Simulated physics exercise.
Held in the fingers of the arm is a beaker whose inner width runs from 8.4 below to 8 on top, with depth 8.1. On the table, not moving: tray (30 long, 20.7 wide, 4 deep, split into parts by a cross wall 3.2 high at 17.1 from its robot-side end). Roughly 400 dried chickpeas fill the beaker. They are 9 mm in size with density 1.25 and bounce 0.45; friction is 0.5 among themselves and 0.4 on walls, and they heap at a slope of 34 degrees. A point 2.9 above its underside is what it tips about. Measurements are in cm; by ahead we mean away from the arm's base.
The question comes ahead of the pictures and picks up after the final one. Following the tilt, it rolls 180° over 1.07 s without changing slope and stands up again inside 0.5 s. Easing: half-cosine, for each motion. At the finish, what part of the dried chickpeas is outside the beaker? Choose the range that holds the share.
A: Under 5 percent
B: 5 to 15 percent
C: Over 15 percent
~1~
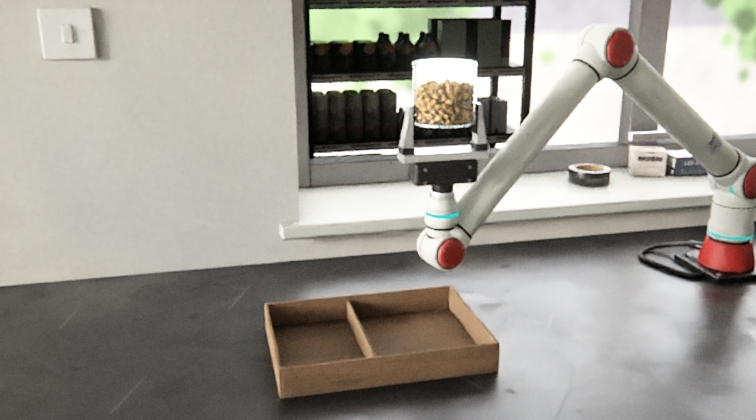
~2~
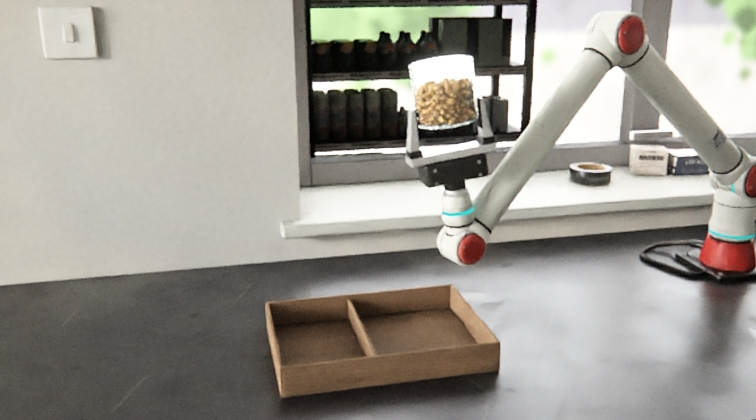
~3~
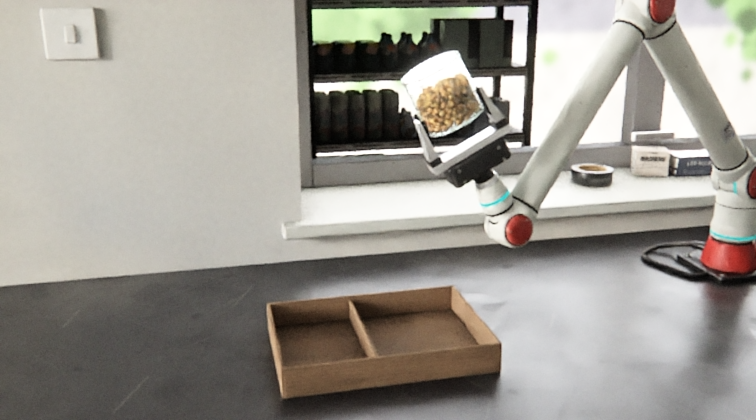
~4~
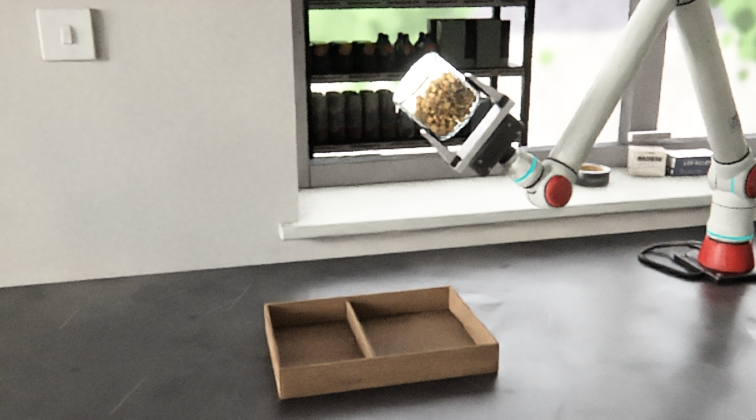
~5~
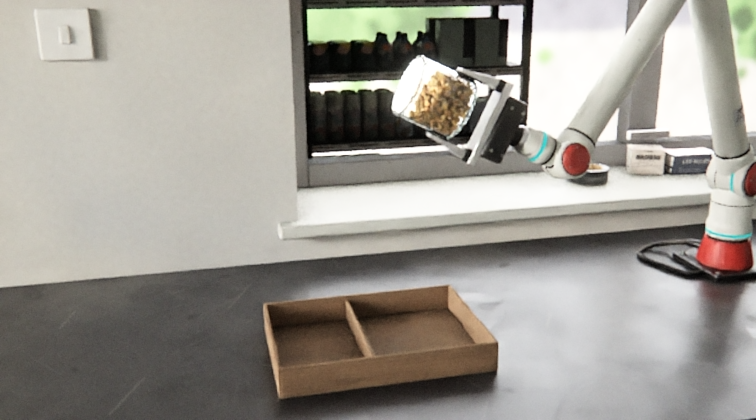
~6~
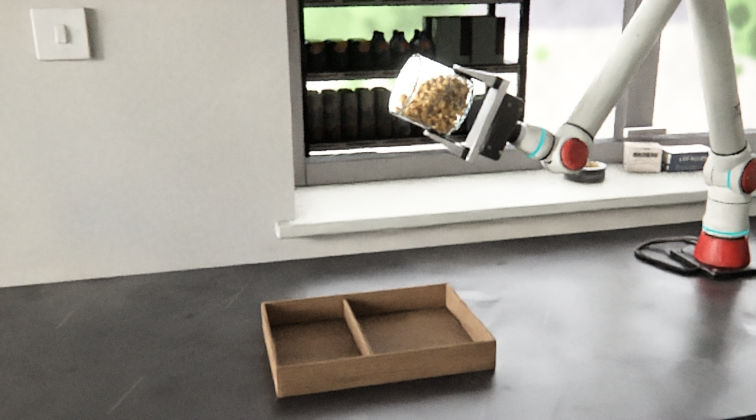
The answer is A.
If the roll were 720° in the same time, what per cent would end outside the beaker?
Around 0 %.
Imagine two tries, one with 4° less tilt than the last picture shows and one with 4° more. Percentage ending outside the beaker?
0 % and 5 %.
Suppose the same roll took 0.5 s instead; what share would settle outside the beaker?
It would then come to about 0 per cent.
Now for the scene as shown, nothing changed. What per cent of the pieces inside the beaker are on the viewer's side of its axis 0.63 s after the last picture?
Estimate: Near 60 %.
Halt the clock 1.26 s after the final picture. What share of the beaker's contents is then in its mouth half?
Roughly 30 %.
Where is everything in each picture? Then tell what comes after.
In the first frame, beaker middle at (444, 94), upright; upper third of the load around (445, 91), from x 415 to 470, top at y 80; 395 in the beaker.
In the second frame, beaker middle at (444, 93), tipped 8°; upper third of the load around (447, 89), from x 420 to 475, top at y 80.
In the third frame, beaker middle at (443, 95), tipped 28°; upper third of the load around (450, 90), from x 420 to 475, top at y 75.
In the fourth frame, beaker middle at (437, 97), tipped 50°; upper third of the load around (447, 89), from x 415 to 475, top at y 75.
In the fifth frame, beaker middle at (435, 98), tipped 64°; upper third of the load around (447, 88), from x 410 to 470, top at y 75.
In the sixth frame, beaker middle at (432, 96), tipped 65°; upper third of the load around (444, 88), from x 395 to 465, top at y 75; 395 in the beaker.
Then, 0.63 s later, tipped 65°, highest piece 40 above the table; 393 in the beaker, 1 in the robot-side part, 1 in flight or on a rim.
Then, 1.26 s later, tipped 45°, highest piece 40 above the table; 384 in the beaker, 4 in the robot-side part, 4 in the far-side part, 3 in flight or on a rim.
Then, 1.77 s later, upright, highest piece 41 above the table; 384 in the beaker, 7 in the far-side part, 4 in the robot-side part.
Then, 2.47 s later, upright, highest piece 41 above the table; 384 in the beaker, 7 in the far-side part, 4 in the robot-side part.
At rest, 384 in the beaker, 7 in the far-side part, 4 in the robot-side part. That is 3 % outside the beaker.
